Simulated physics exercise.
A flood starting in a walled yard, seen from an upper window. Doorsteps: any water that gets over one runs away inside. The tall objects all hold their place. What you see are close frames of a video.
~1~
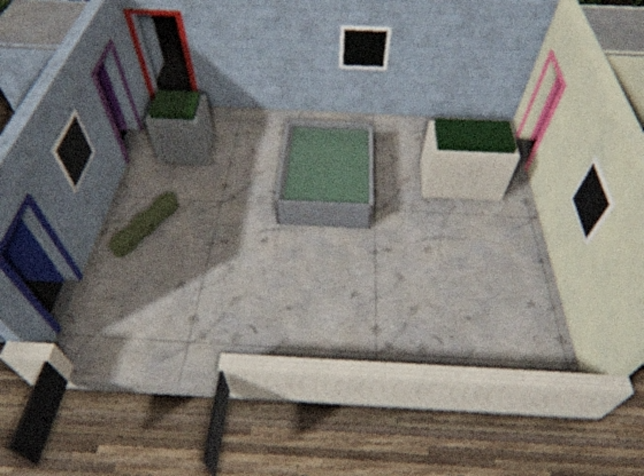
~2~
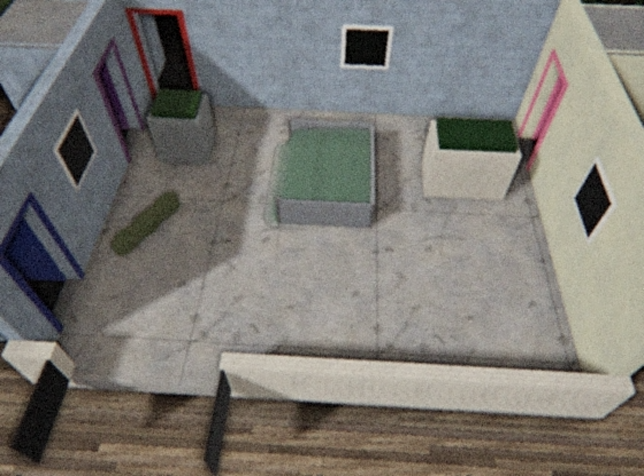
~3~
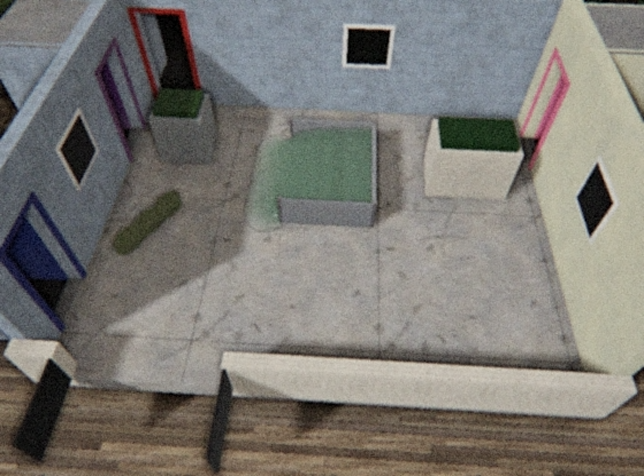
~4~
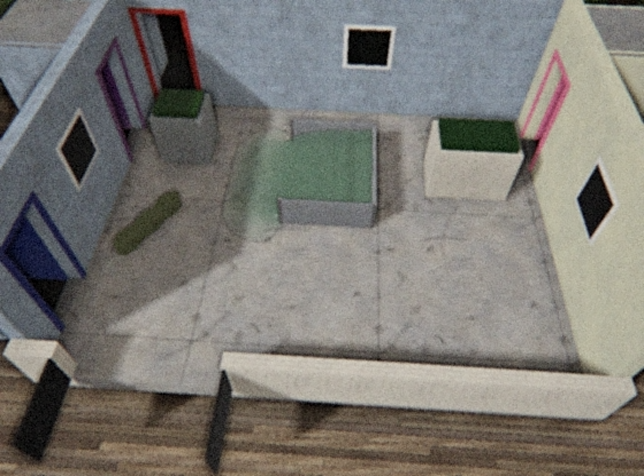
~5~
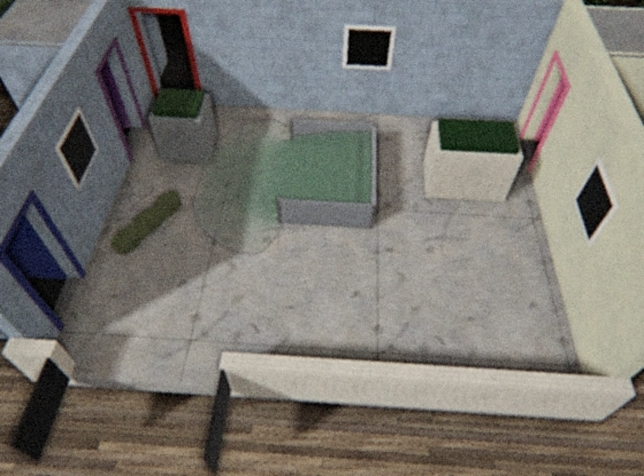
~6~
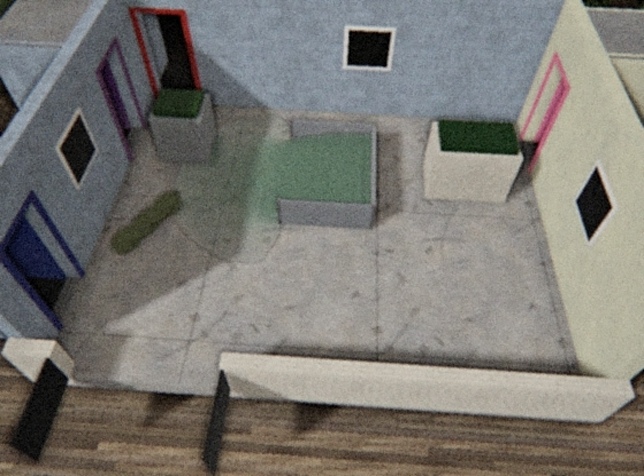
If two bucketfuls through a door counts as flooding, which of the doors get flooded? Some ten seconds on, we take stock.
The blue door gets flooded; the red door does not get flooded; the purple door gets flooded; the pink door gets flooded.
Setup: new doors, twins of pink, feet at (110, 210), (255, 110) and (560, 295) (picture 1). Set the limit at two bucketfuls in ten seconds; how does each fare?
Taking them as listed, the first overshoots, the second overshoots and the third undershoots.
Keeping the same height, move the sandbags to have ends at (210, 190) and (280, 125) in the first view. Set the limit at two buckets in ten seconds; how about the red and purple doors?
In ten seconds the red door doesn't reach it and the purple door doesn't reach it.
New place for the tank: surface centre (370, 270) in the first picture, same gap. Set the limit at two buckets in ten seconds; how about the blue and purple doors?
Blue door exceeds it, purple door doesn't reach it.
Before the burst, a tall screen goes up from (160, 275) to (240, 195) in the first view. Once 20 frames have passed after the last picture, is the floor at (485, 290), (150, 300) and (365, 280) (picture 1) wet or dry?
Point by point: First not reached, second submerged, third not reached.
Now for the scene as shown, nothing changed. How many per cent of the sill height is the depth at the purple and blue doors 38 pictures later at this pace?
In order: Roughly 120 % and 180 %.
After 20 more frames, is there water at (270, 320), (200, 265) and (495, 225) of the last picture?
First spared, then swamped, then spared.
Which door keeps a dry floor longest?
That is the one in pink.
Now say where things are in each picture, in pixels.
Still water in the tank at (327, 163), in the first picture.
Water pours out at (287, 174) and has run to (271, 223), in the second picture.
The front is at (266, 229), out from the gap at (289, 174), in the third picture.
Water pours out at (289, 175) and has run to (251, 237), in the fourth picture.
Water pours out at (288, 176) and has run to (218, 237), in the fifth picture.
Water pours out at (288, 176) and has run to (178, 217), in the sixth picture.
A moment on, water covers 20 % of the floor; the blue door not reached, the red door not reached, the purple door not reached, the pink door not reached.
Next, water covers 30 % of the floor; the blue door wet at the sill, nothing in, the red door wet at the sill, nothing in, the purple door under two buckets in, the pink door not reached.
Then, water covers 40 % of the floor; the blue door under two buckets in, the red door under two buckets in, the purple door under two buckets in, the pink door not reached.
Later, water covers 50 % of the floor; the blue door over two buckets in, the red door under two buckets in, the purple door over two buckets in, the pink door not reached.
In the end, water covers 65 % of the floor; the blue door over two buckets in, the red door under two buckets in, the purple door over two buckets in, the pink door over two buckets in.
